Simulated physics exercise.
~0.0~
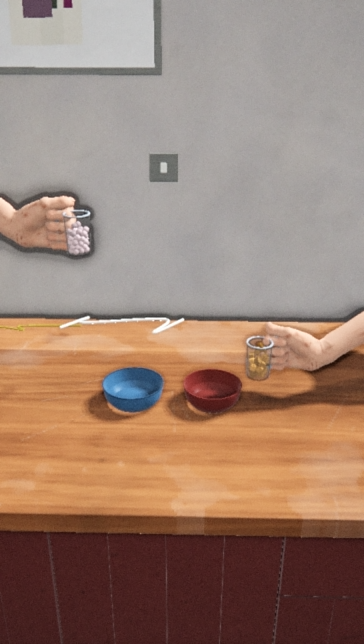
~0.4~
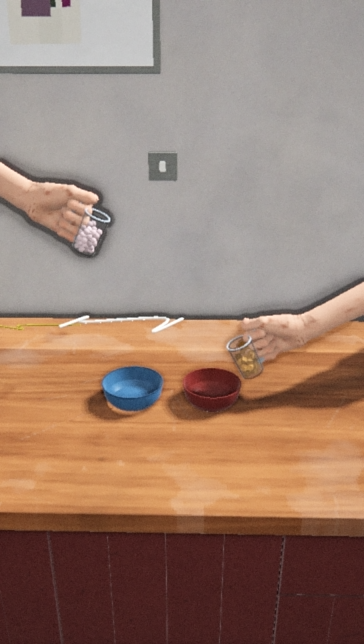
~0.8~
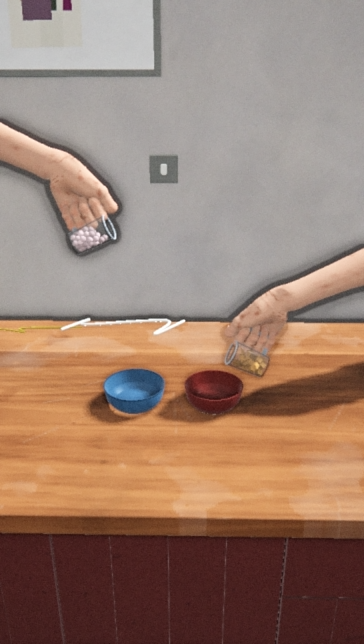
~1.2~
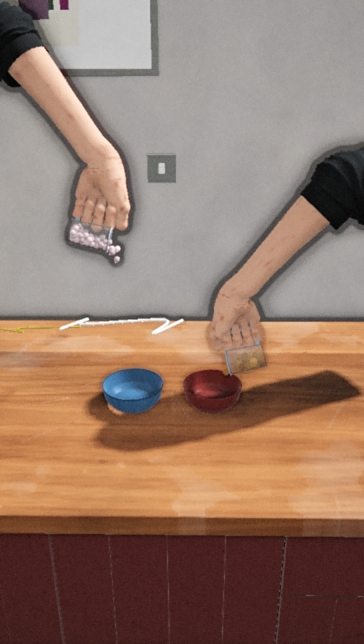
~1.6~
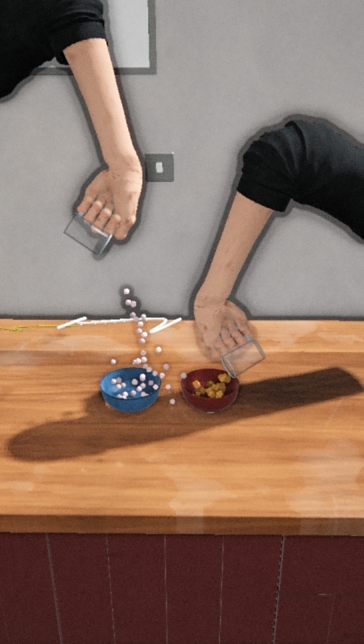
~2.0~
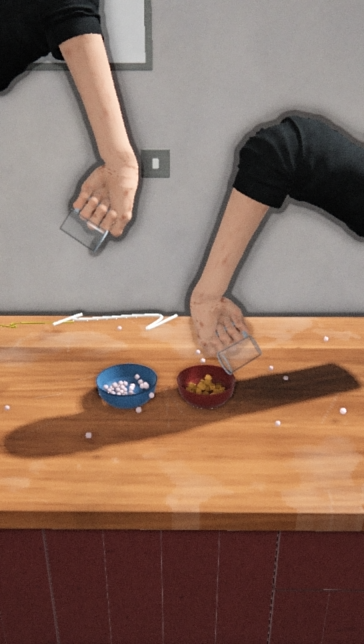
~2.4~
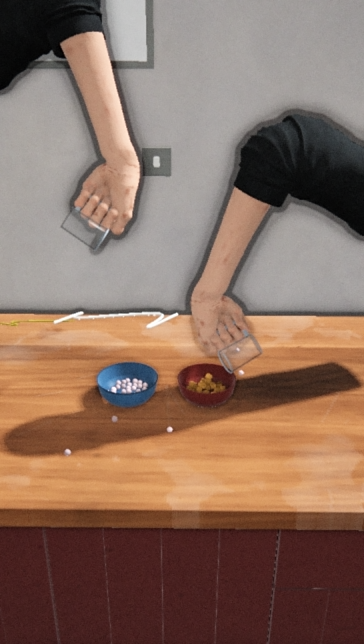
Two hands hold small clear cups above a wooden counter with a dark red front, seen from the front against a grey wall. The left hand, held high, has pale pinkish beads over a blue bowl, while the right hand, much lower, has yellow-brown pieces near a dark red bowl. Both hands tilt their cups over until they are upside down. The beads fall in a long stream and bounce and scatter across the counter, while the yellowish pieces drop straight into the red bowl. Finally, most beads sit in the blue bowl with a few outside, and the red bowl keeps all its pieces.
